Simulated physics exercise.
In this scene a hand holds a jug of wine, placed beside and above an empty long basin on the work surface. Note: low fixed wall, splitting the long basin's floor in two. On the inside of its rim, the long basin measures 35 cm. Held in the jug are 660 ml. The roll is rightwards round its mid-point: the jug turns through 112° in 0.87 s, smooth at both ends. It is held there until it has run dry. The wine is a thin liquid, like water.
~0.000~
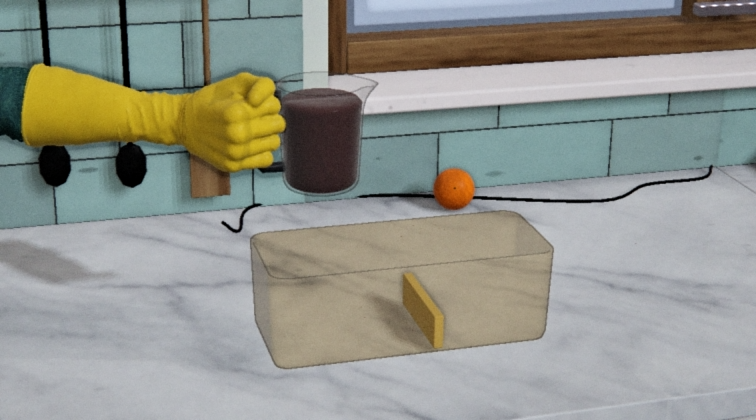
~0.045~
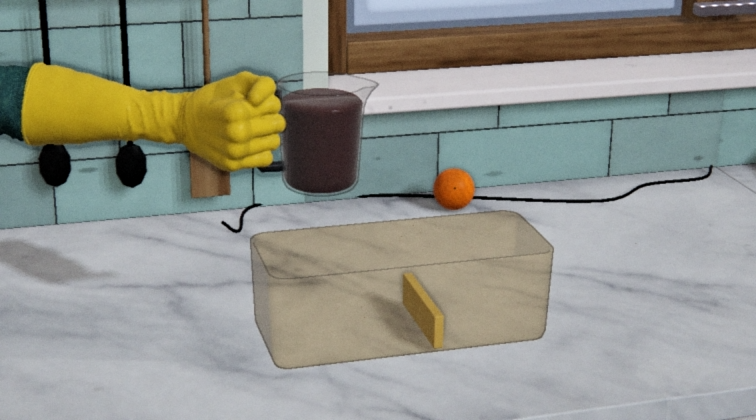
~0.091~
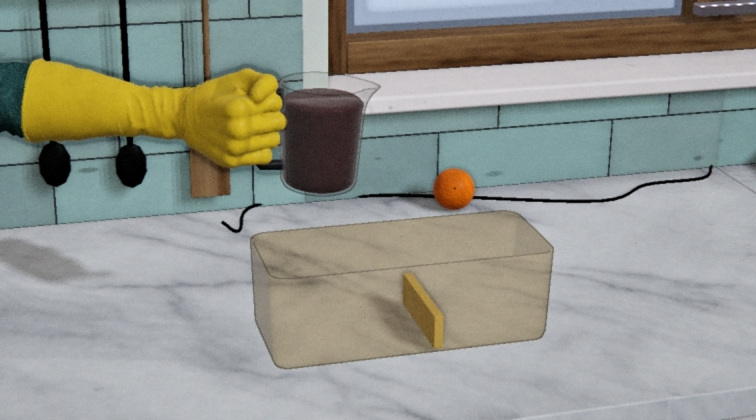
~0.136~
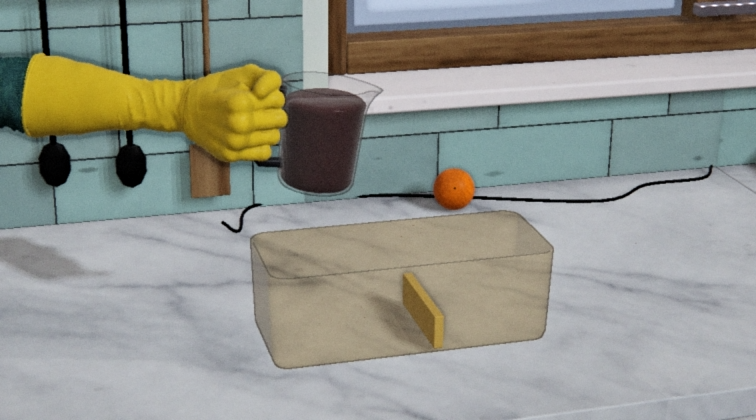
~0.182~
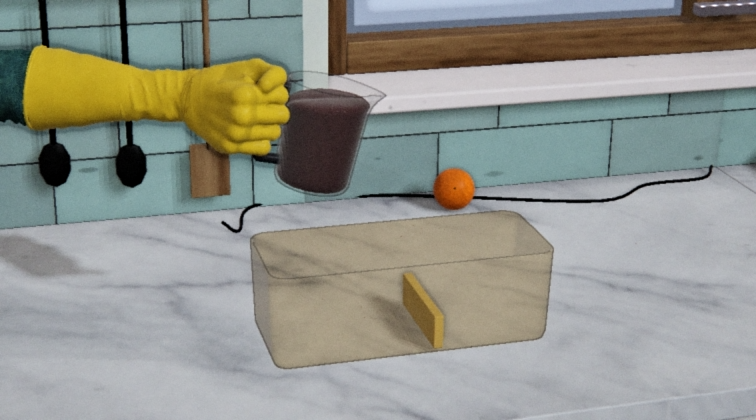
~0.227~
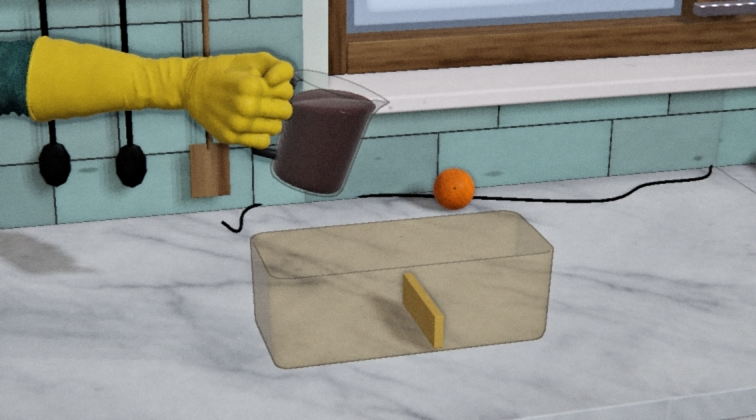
In the video, a yellow-gloved hand holds a clear jug of dark liquid above a long, see-through basin with a low yellow divider, then gradually tilts the jug to the right while the liquid stays inside.
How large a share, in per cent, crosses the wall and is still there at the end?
A share of about 57 per cent.
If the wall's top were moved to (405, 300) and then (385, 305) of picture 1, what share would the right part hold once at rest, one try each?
In turn about 85 and 90 per cent.
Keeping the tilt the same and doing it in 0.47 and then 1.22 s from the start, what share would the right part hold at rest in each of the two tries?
In order, 40 and 65 per cent.
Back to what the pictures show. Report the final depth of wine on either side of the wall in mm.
Left 10 mm, right 20 mm.
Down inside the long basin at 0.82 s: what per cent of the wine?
Near 66 in a hundred.
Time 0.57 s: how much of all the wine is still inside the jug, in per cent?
Roughly 70 per cent.
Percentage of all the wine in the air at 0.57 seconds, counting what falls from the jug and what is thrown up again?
Around 22 in a hundred.
Then, 0.57 s in, the tilt is 82° and 70 per cent is still to pour, 0 is left of the wall and 8 right of it.
Then, 0.82 s in, the tilt is 111° and 15 per cent is still to pour, 19 is left of the wall and 48 right of it.
Then, 1.08 s in, the tilt is 112° and 0 per cent is still to pour, 41 is left of the wall and 57 right of it.
Then, 1.37 s in, the tilt is 112° and 0 per cent is still to pour, 42 is left of the wall and 57 right of it.
Finally, 42 per cent lies left of the wall, 57 right of it and 1 outside.
